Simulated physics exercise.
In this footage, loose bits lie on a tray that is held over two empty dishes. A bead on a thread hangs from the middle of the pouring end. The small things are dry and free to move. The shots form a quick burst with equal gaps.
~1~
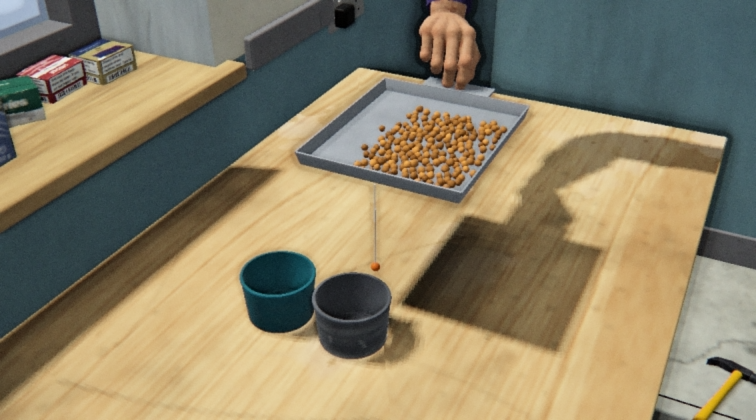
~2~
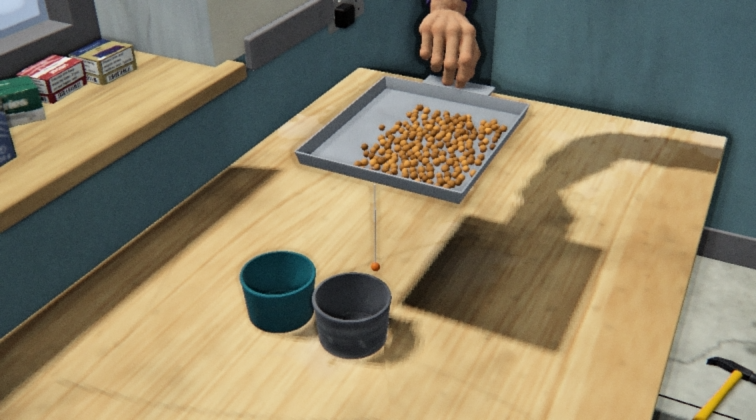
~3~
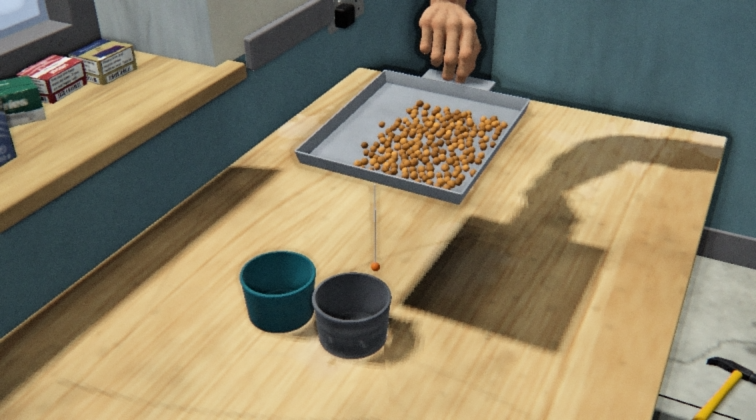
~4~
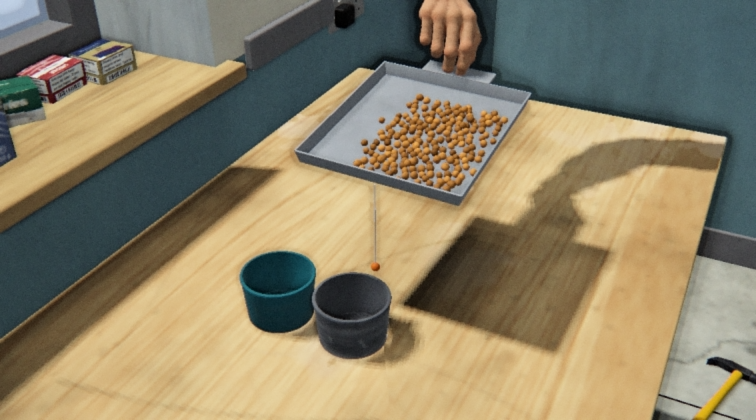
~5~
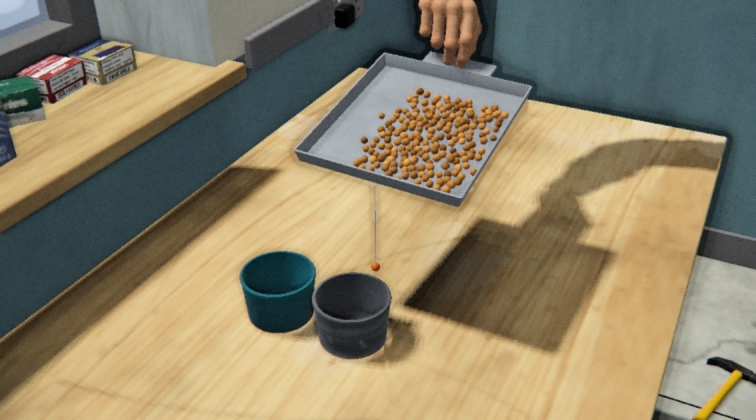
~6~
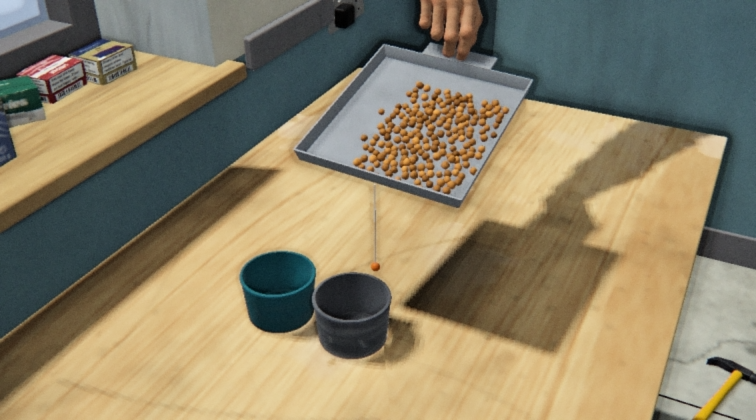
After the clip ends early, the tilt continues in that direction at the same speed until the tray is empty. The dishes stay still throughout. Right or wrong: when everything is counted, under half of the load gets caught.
Right.
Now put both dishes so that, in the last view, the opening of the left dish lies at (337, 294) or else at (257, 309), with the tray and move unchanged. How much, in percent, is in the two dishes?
Trial 1 around 70 percent, trial 2 around 10 percent.
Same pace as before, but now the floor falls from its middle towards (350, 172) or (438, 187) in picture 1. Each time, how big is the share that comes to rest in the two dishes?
In order: About 70, then 0 percent.
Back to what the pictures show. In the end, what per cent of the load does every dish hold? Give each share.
For the left dish some 0 %, for the right dish some 20 %.
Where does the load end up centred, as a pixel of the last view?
The centre settles at about (409, 357).
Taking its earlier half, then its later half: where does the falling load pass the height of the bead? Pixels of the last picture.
The opening half passes (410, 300), the closing half (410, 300).
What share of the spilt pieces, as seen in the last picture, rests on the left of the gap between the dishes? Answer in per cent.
I'd put it at around 0 per cent.
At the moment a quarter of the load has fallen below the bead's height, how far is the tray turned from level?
At some 100 degrees.
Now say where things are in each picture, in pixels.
In the first picture, corners of the pouring end at (299, 151) and (460, 190), level; middle of the load at (430, 146), roasted chickpeas; left dish at (259, 310); right dish at (334, 335); bead on its thread at (375, 267).
In the second picture, corners of the pouring end at (299, 151) and (460, 190), level; middle of the load at (430, 145).
In the third picture, corners of the pouring end at (299, 150) and (459, 191), tipped barely, lowest at the right corner; middle of the load at (430, 143).
In the fourth picture, corners of the pouring end at (299, 149) and (459, 193), tipped a little, lowest at the right corner; middle of the load at (430, 140).
In the fifth picture, corners of the pouring end at (299, 149) and (459, 195), tipped a little, lowest at the right corner; middle of the load at (430, 137).
In the sixth picture, corners of the pouring end at (298, 148) and (459, 196), tipped a little, lowest at the right corner; middle of the load at (430, 134); left dish at (259, 310); right dish at (334, 335).
Soon after the last picture, tray tipped steeply; nearly all on the tray; a stray few outside both.
A little later, tray tipped right over; nearly all on the tray; a stray few in the right dish; a stray few outside both; a stray few in the air.
Later still, tray tipped past a quarter turn; about a quarter in the right dish; a stray few in the left dish; most outside both.
At rest, tray tipped past a quarter turn; about a quarter in the right dish; a stray few in the left dish; most outside both.
